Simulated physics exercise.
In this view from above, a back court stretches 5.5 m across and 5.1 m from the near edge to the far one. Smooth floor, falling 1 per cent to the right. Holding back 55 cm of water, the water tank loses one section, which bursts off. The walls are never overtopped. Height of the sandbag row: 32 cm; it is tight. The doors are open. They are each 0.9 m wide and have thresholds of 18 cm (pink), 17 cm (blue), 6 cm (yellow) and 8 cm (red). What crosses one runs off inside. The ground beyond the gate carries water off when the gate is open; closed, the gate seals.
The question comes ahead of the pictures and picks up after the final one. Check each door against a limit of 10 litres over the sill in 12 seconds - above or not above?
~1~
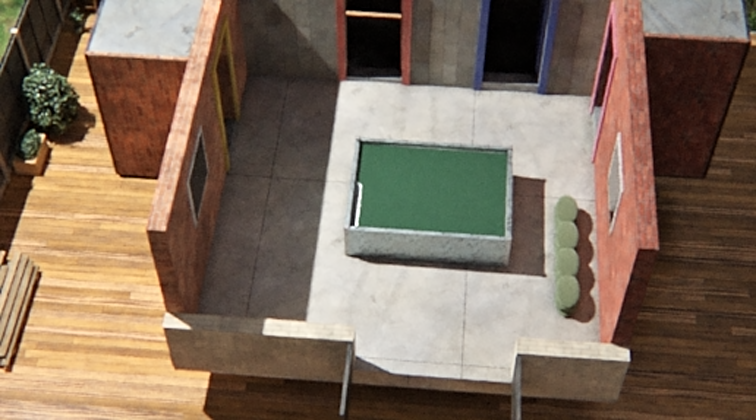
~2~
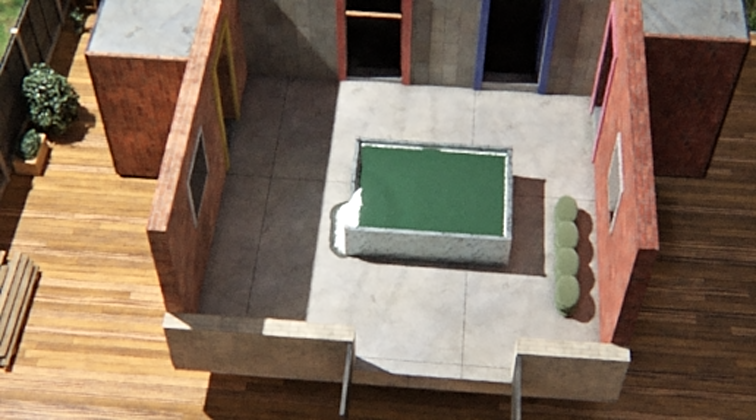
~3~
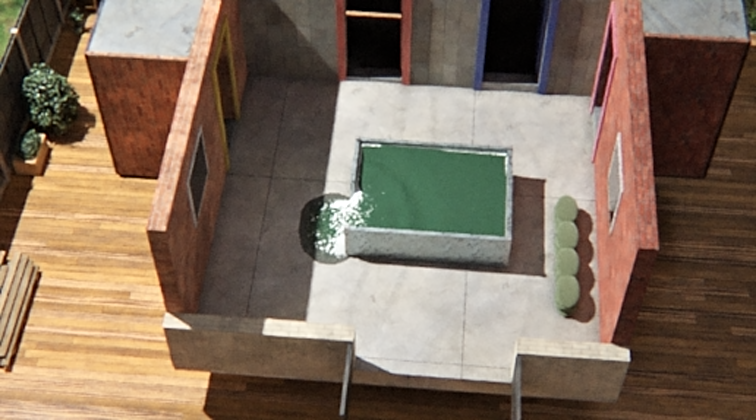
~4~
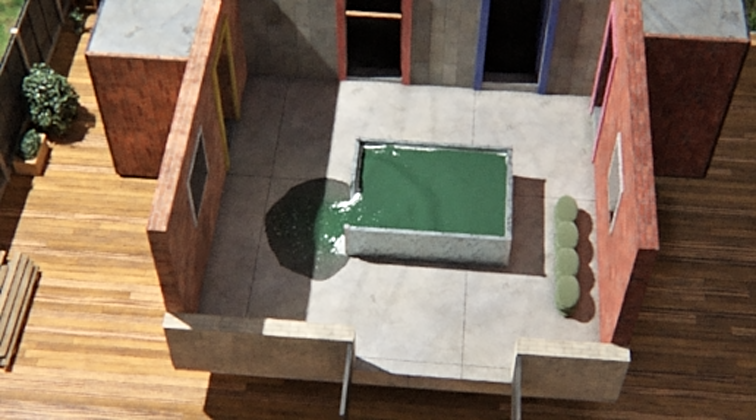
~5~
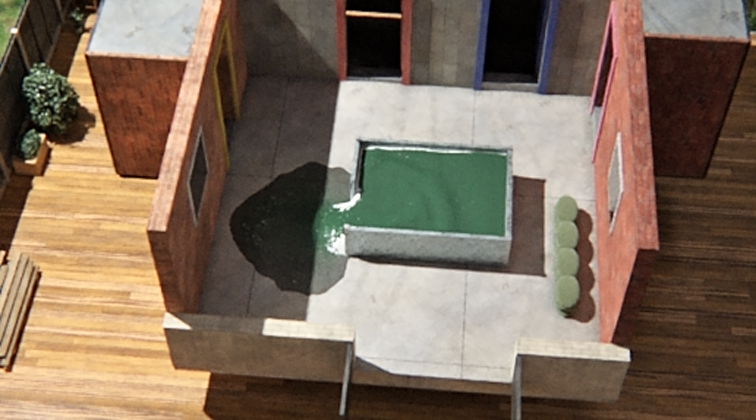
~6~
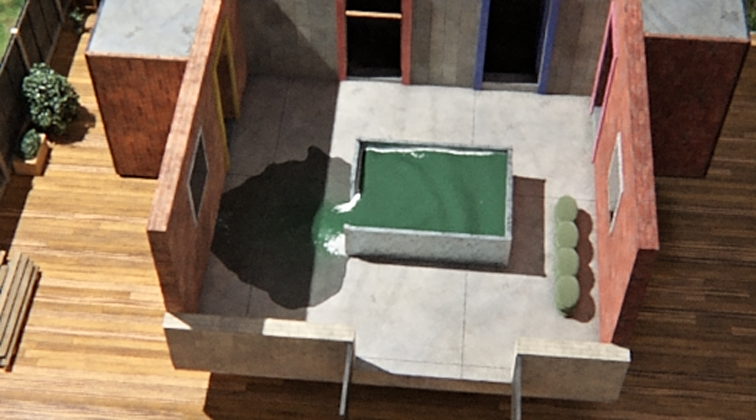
One by one: Pink door: The inflow ends up lower than the cap; blue door: The inflow ends up lower than the cap; yellow door: The inflow ends up higher than the cap; red door: The inflow ends up lower than the cap.
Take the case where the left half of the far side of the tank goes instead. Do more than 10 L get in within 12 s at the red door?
Well, at red it would be too much.
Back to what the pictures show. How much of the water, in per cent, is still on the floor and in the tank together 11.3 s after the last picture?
Remaining: Roughly 92 %.
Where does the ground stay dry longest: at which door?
Answer: The pink door.
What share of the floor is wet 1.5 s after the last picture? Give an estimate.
Roughly 30 % of the floor is wet.
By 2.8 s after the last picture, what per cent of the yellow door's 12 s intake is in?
Fraction in by then: Around 75 per cent.
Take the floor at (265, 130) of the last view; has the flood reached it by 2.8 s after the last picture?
Soaked.
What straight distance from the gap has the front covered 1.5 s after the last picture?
About 3.6 m.
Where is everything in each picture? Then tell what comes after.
The first frame shows the water tank at (431, 191) is whole and still, 55 cm deep.
In the second frame, the front is at (347, 206), 0.5 m from the gap at (352, 224); 0.1 m2 of floor is under water; 55 cm left at the back of the water tank.
In the third frame, water pours out at (352, 224) and has run 0.7 m, to (310, 210); typically 8 cm deep outside, 55 cm at the water tank's back.
In the fourth frame, the front is at (272, 217), 1.2 m from the gap at (352, 224); 1.4 m2 of floor is under water; 55 cm left at the back of the water tank.
In the fifth frame, water pours out at (352, 224) and has run 1.7 m, to (236, 230); typically 4 cm deep outside, 55 cm at the water tank's back.
In the sixth frame, the front is at (213, 242), 2.0 m from the gap at (352, 224); 3.3 m2 of floor is under water; 55 cm left at the back of the water tank.
Then, 0.7 s after the last picture water covers 20 % of the floor and is deepest (27 cm) near (339, 235); pink door not reached, blue door not reached, yellow door 7 cm at the sill, 0 L in, red door not reached.
Then, 1.5 s after the last picture water covers 30 % of the floor and is deepest (31 cm) near (194, 330); pink door not reached, blue door not reached, yellow door 11 cm at the sill, 5 L in, red door not reached.
Then, 2.8 s after the last picture water covers 50 % of the floor and is deepest (22 cm) near (192, 341); pink door not reached, blue door not reached, yellow door 8 cm at the sill, 17 L in, red door 5 cm at the sill, 0 L in.
Then, 6.3 s after the last picture water covers 90 % of the floor and is deepest (12 cm) near (551, 292); pink door 10 cm at the sill, 0 L in, blue door 3 cm at the sill, 0 L in, yellow door 5 cm at the sill, 23 L in, red door 6 cm at the sill, 0 L in.
Then, 11.3 s after the last picture water covers 95 % of the floor and is deepest (12 cm) near (585, 141); pink door 12 cm at the sill, 0 L in, blue door 10 cm at the sill, 0 L in, yellow door 3 cm at the sill, 23 L in, red door 4 cm at the sill, 0 L in.
